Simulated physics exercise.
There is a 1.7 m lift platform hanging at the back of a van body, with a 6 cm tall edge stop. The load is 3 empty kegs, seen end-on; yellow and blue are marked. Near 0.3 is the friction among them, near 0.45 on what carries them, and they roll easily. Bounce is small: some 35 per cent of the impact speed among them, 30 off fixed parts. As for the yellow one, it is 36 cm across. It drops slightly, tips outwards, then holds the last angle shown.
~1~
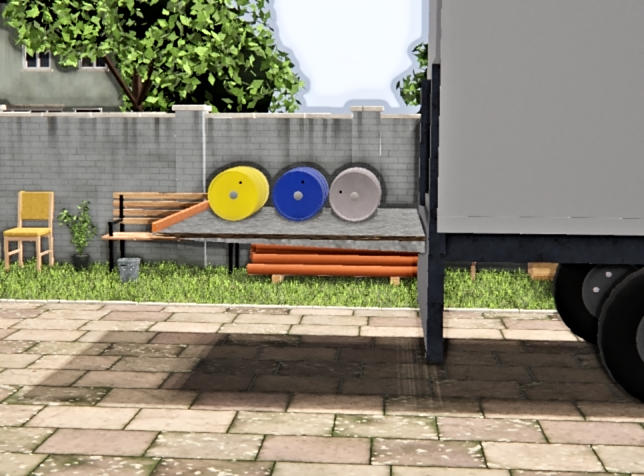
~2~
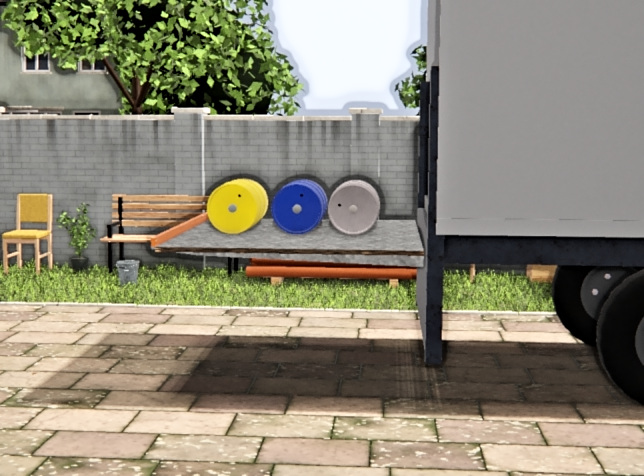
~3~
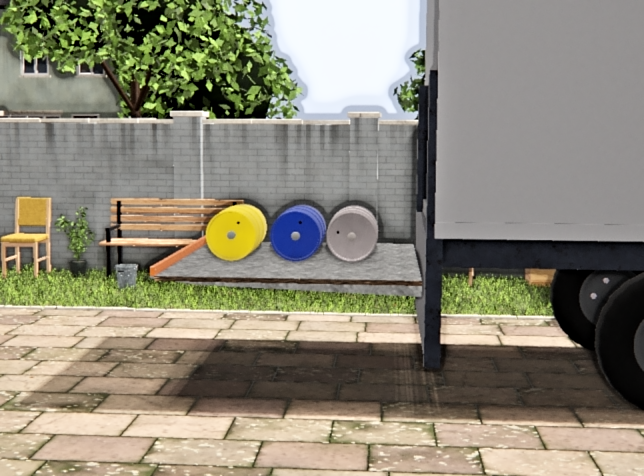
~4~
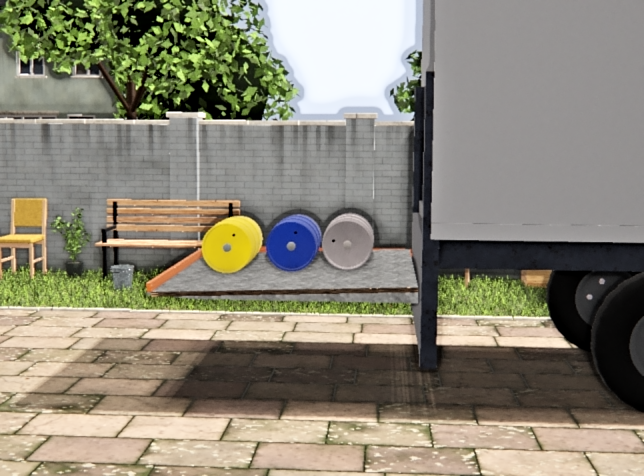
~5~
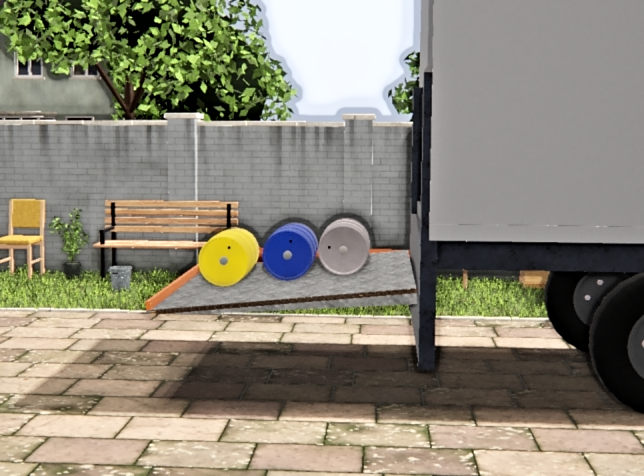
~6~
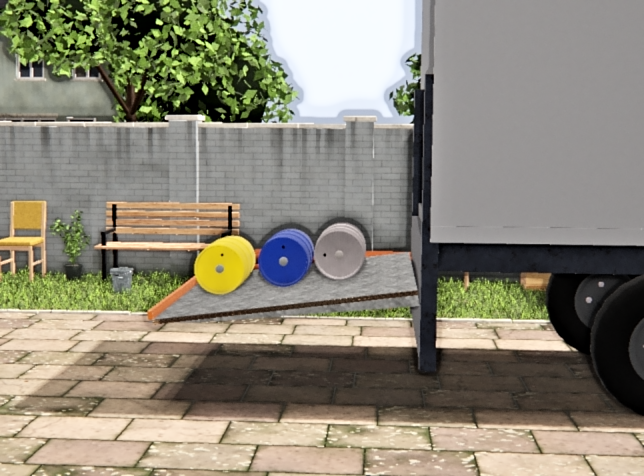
The back end of a grey van body with dark wheels stands at the right of a paved yard, seen side-on from a still, level view. On the lift platform at its left sit a yellow, a blue and a grey keg in a row, before a wall, bench and chair. The platform lowers level, then its outer left end slopes downwards, the kegs moving down with it and shifting slightly left.
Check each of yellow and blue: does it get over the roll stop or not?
Yellow: It does not; blue: It does not.
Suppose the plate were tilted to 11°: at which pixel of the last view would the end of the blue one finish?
It would finish close to (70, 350) in the last picture.
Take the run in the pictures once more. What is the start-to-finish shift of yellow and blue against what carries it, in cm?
Yellow about 25; blue about 35.
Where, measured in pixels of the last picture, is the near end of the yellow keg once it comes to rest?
In the last picture it sits near (187, 270).
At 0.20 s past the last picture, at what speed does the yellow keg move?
0.4 m/s, give or take.
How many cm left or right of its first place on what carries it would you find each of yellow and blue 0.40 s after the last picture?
Yellow 20 left, blue 20 left.
Then, 0.2 s after the last picture, yellow is on the plate, 25 cm from the stop, rolling left; blue is on the plate, 70 cm from the stop, rolling left; 0 gone from the plate.
Then, 0.4 s after the last picture, yellow is on the plate, 20 cm from the stop, rolling left; blue is on the plate, 65 cm from the stop, rolling left; 0 gone from the plate.
Then, 0.6 s after the last picture, yellow is on the plate, 10 cm from the stop, rolling left; blue is on the plate, 50 cm from the stop, rolling left; 0 gone from the plate.
At rest (0.8 s after the last picture), yellow is on the plate, 10 cm from the stop; blue is on the plate, 45 cm from the stop; 0 gone from the plate.
